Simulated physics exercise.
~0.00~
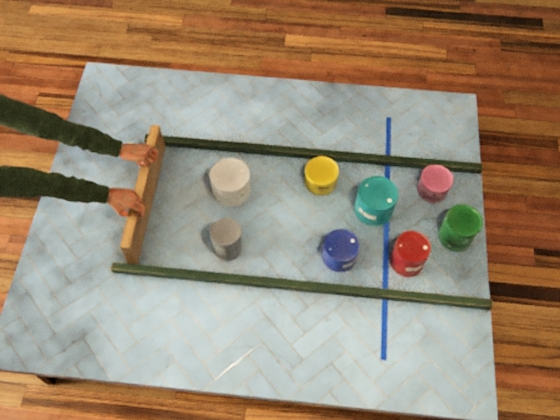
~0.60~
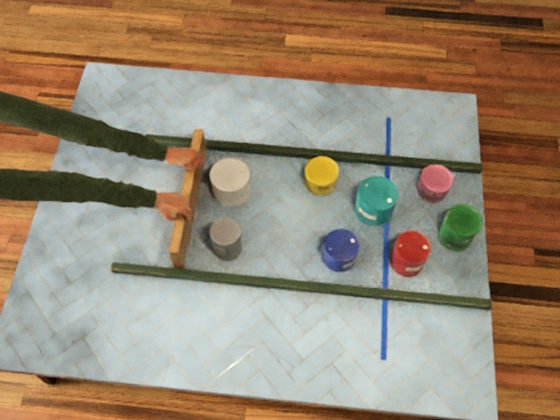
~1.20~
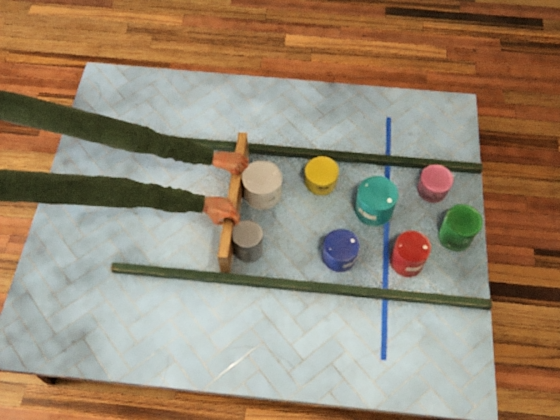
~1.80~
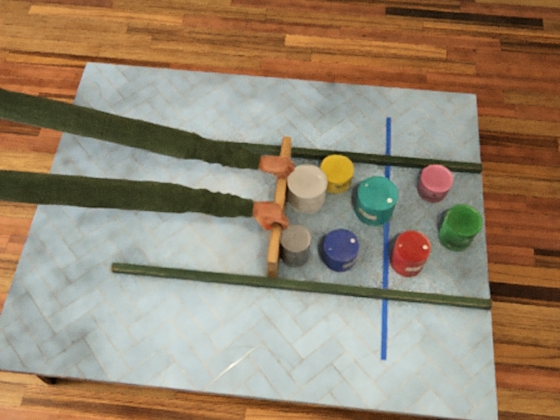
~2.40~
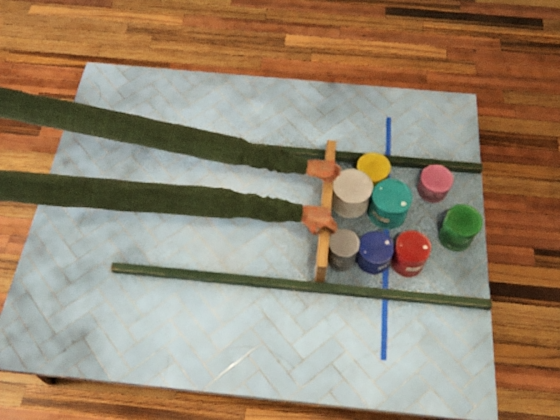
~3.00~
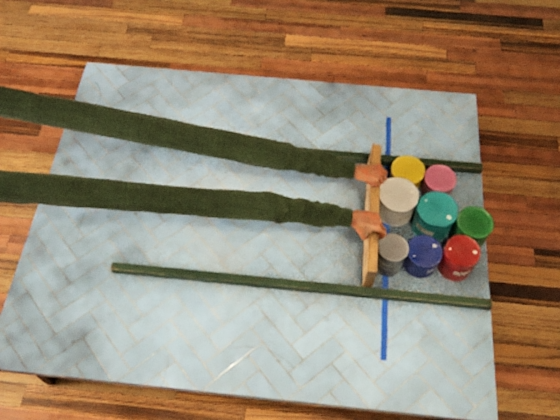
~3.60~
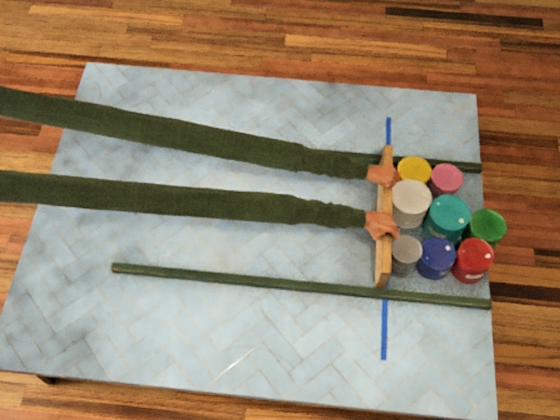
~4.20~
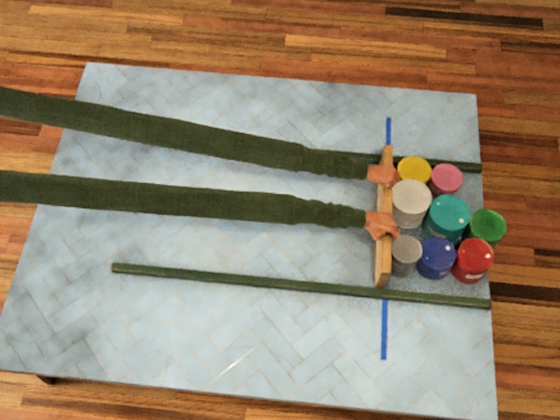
At first, two green-sleeved arms hold a wooden plank upright at the left of a pale tabletop, with scattered round containers between two dark green rails and a blue tape line. The hands slide the plank right until it meets the white canister and the grey pail, pushing both along. These two press into the yellow and blue containers, then the teal one, and the group bunches together. Soon the red, pink and green ones are shoved toward the right edge too. The plank stops at the tape, and everything rests, the green one jutting over the rim, with none fallen.
